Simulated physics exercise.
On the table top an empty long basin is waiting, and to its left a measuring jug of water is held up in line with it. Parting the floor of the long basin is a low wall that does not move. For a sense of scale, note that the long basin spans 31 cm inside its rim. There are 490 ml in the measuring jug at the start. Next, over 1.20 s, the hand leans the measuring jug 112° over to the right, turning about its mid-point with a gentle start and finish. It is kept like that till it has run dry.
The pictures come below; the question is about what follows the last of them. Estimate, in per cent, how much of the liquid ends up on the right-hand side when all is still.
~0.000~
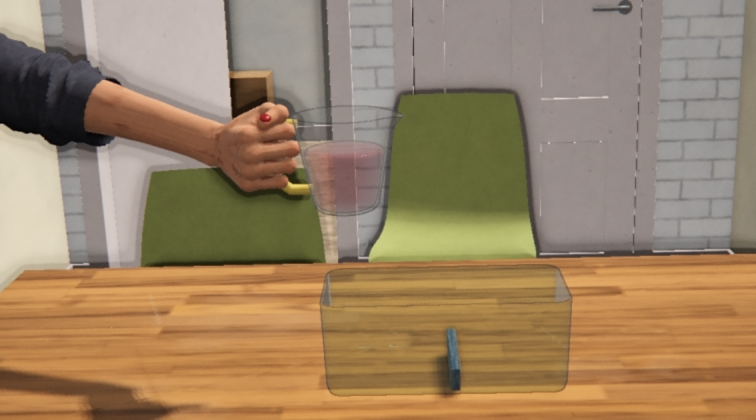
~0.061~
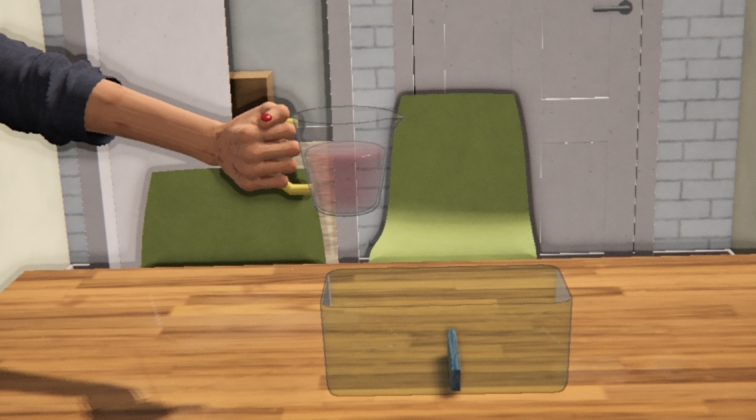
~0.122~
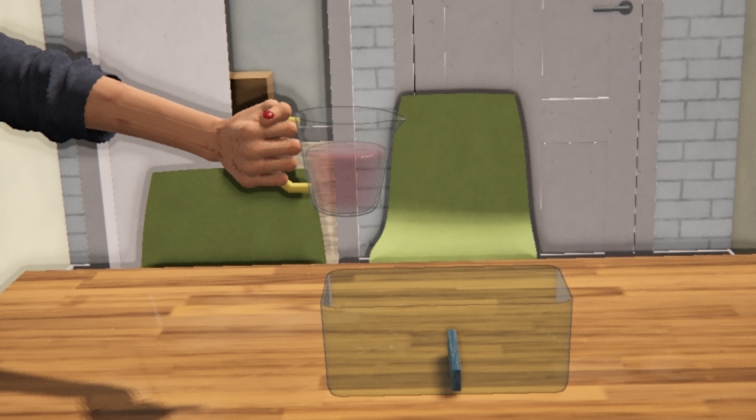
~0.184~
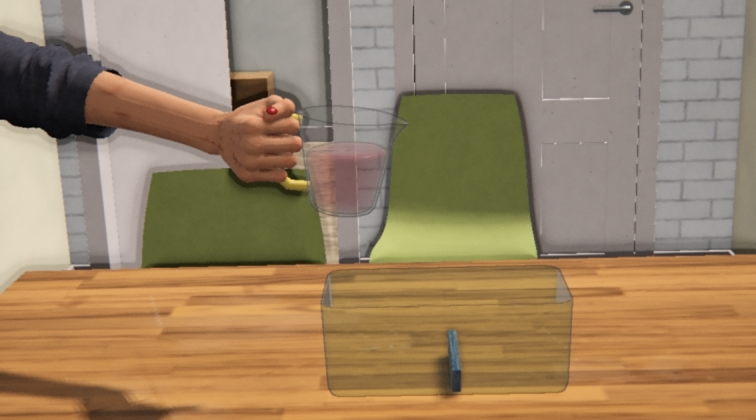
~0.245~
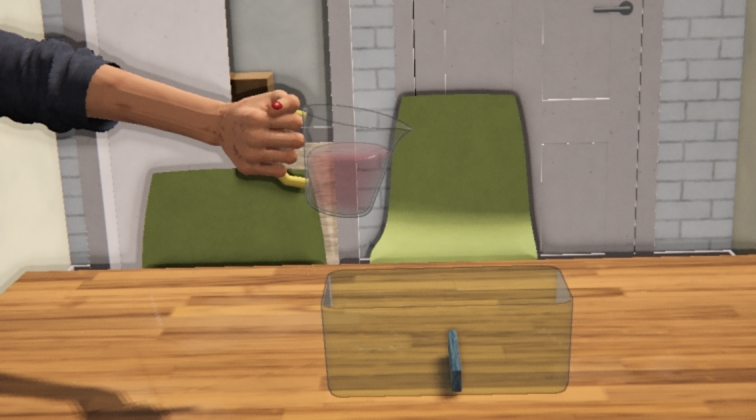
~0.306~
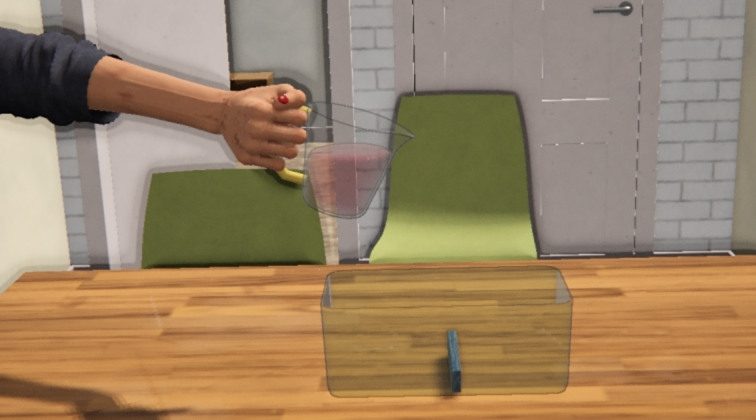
61 %.
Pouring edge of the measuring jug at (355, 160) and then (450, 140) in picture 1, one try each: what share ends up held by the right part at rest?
First 10, then 85 per cent.
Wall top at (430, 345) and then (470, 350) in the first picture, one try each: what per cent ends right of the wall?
The first gives near 85 per cent and the second near 20 per cent.
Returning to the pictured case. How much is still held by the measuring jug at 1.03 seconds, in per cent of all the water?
Close to 10 percent of the total.
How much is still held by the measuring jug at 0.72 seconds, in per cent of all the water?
Around 78 in a hundred.
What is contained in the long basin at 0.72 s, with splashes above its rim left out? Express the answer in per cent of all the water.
2 %, more or less.
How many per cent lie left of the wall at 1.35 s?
Roughly 38 percent.
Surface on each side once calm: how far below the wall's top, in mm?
On the left it's about 22 mm; on the right, about 14 mm.
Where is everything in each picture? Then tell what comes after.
The first picture shows tilt 0°; pouring edge (404, 114); surface from (304, 149) to (386, 147); the long basin's rim runs from (324, 289) to (565, 284); the wall's top is at (453, 349).
The second picture shows tilt 1°; pouring edge (405, 116); surface from (304, 150) to (386, 148).
The third picture shows tilt 3°; pouring edge (407, 118); surface from (305, 150) to (387, 148).
The fourth picture shows tilt 6°; pouring edge (410, 122); surface from (306, 150) to (388, 149).
The fifth picture shows tilt 11°; pouring edge (413, 128); surface from (308, 152) to (391, 149).
The sixth picture shows tilt 17°; pouring edge (416, 135); surface from (308, 152) to (392, 150).
Then, 0.72 s in, the tilt is 74° and 79 per cent is still to pour, 0 is left of the wall and 2 right of it.
Then, 1.03 s in, the tilt is 107° and 11 per cent is still to pour, 17 is left of the wall and 55 right of it.
Then, 1.35 s in, the tilt is 112° and 0 per cent is still to pour, 37 is left of the wall and 61 right of it.
Then, 1.70 s in, the tilt is 112° and 0 per cent is still to pour, 38 is left of the wall and 61 right of it.
Finally, 38 per cent lies left of the wall, 61 right of it and 2 outside.
